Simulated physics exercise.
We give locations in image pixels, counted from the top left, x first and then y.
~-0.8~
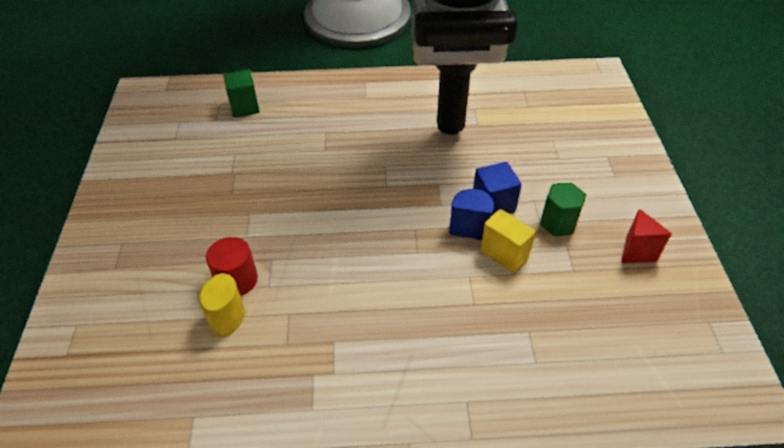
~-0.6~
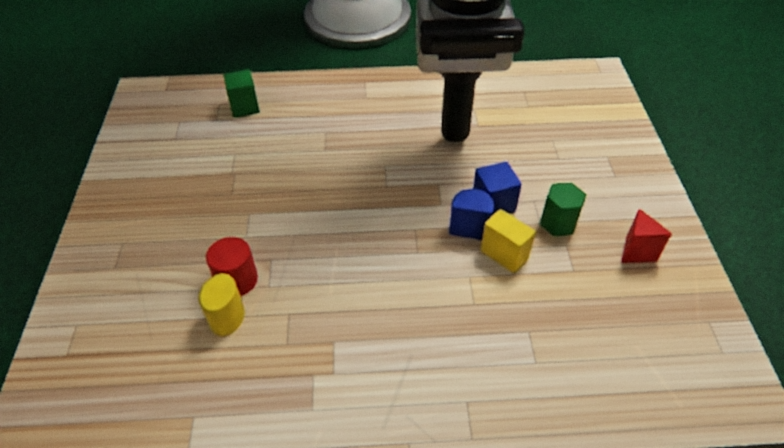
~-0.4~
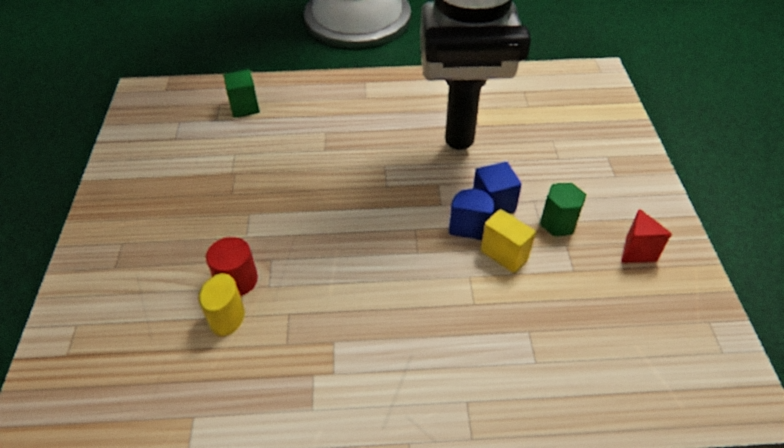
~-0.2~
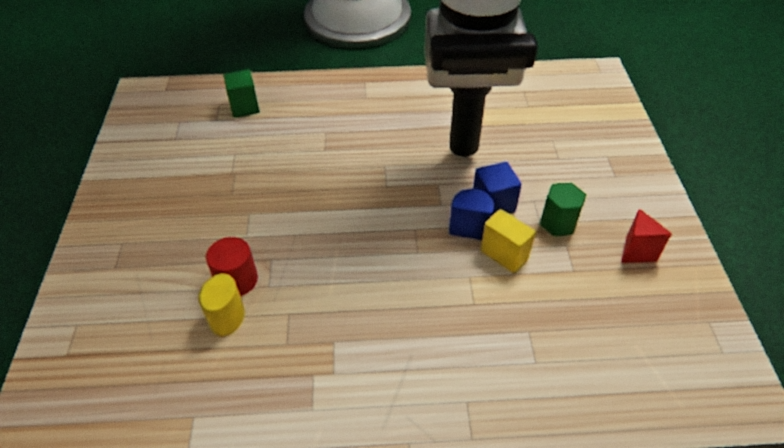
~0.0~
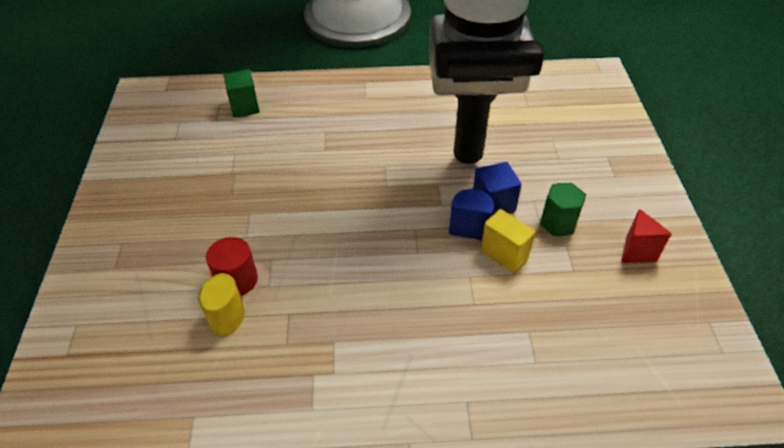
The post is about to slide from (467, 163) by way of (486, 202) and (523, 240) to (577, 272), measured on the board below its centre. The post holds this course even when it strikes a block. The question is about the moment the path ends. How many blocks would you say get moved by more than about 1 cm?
The answer will be one.
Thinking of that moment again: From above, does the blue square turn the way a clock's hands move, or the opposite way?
Turns anticlockwise.
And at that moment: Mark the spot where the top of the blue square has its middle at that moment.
I think it will end close to (626, 260).
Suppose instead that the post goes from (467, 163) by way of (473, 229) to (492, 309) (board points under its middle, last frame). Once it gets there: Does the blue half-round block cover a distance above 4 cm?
Yes.
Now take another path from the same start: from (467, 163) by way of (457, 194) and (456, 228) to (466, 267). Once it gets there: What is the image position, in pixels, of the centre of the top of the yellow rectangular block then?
Just about (540, 239).
The first path, step by step. One third of the way, post (487, 194); blue square (517, 194), turned 25° anticlockwise.
Two thirds of the way, post (526, 233); blue half-round block (474, 203); blue square (565, 229), turned 35° anticlockwise; yellow rectangular block (509, 229).
At the end, post (580, 264); blue half-round block (474, 203); blue square (626, 260), turned 45° anticlockwise; yellow rectangular block (509, 230); green six-sided block not moved.
